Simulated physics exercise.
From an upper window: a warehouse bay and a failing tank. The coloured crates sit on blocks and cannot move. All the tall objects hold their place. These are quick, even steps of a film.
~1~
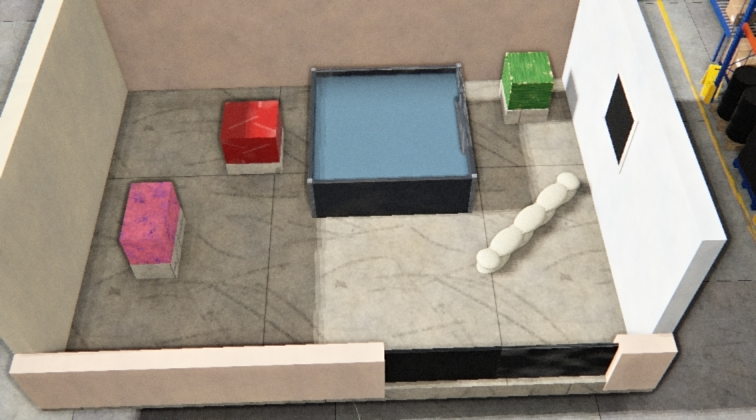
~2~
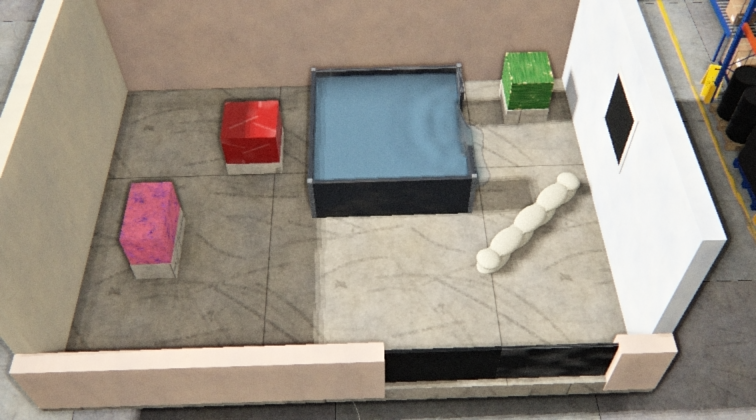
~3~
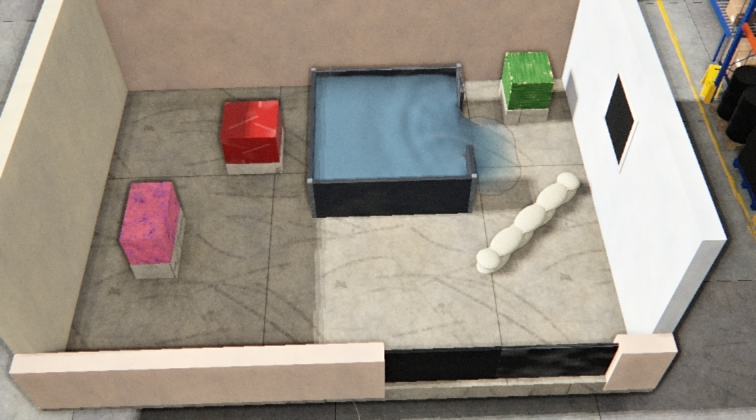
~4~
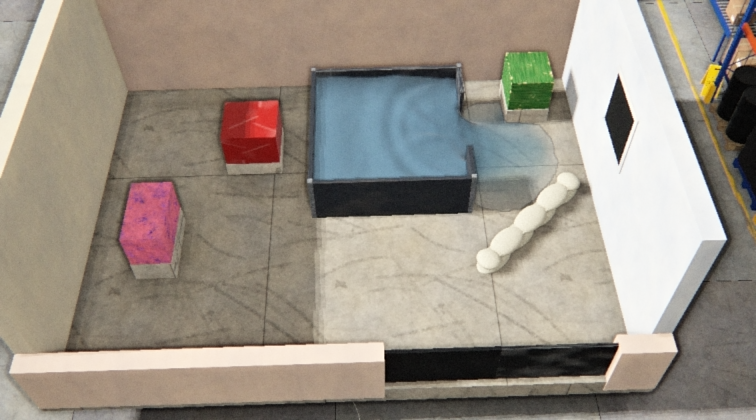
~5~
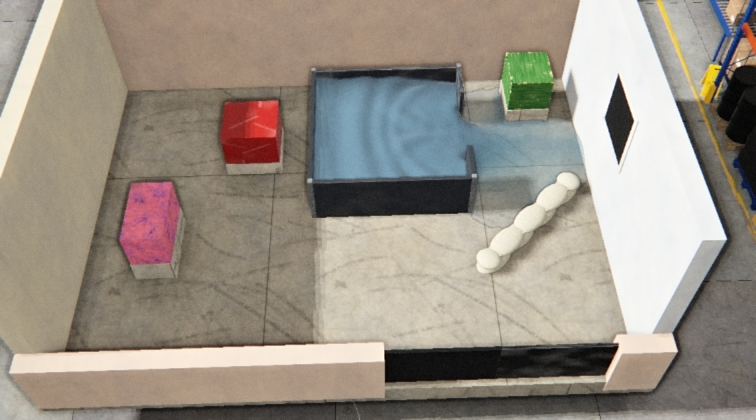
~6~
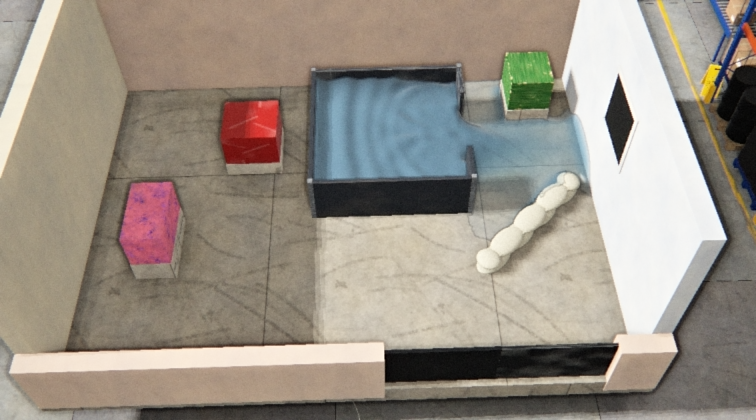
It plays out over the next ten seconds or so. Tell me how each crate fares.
In the end: The red crate stays dry; the green crate gets wet; the pink crate stays dry.
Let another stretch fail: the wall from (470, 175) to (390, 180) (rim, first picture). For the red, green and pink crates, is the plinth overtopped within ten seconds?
The red crate remains dry, the green crate keeps dry, the pink crate keeps dry.
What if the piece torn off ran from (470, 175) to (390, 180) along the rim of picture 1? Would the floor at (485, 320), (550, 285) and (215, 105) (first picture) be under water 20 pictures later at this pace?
In that order: Awash, wet, no water.
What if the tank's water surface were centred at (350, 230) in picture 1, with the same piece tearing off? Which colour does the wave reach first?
The crate marked green.
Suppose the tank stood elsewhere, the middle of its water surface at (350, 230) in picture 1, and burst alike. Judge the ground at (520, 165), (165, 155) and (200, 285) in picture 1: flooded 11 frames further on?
One after the other: Wet, clear, no water.
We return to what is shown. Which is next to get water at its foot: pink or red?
The red one.
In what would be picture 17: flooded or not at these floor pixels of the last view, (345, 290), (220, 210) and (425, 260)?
In that order: No water, no water, flooded.
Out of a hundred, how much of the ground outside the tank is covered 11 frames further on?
Close to 30 %.
A moment on, water covers 20 % of the floor; the red crate not reached, the green crate water round its plinth, the pink crate not reached.
Next, water covers 30 % of the floor; the red crate not reached, the green crate water round its plinth, the pink crate not reached.
Then, water covers 55 % of the floor; the red crate not reached, the green crate water round its plinth, the pink crate not reached.
Later, water covers 90 % of the floor; the red crate water round its plinth, the green crate water round its plinth, the pink crate water round its plinth.
In the end, water covers 95 % of the floor; the red crate stayed above the water, the green crate was topped, the pink crate stayed above the water.
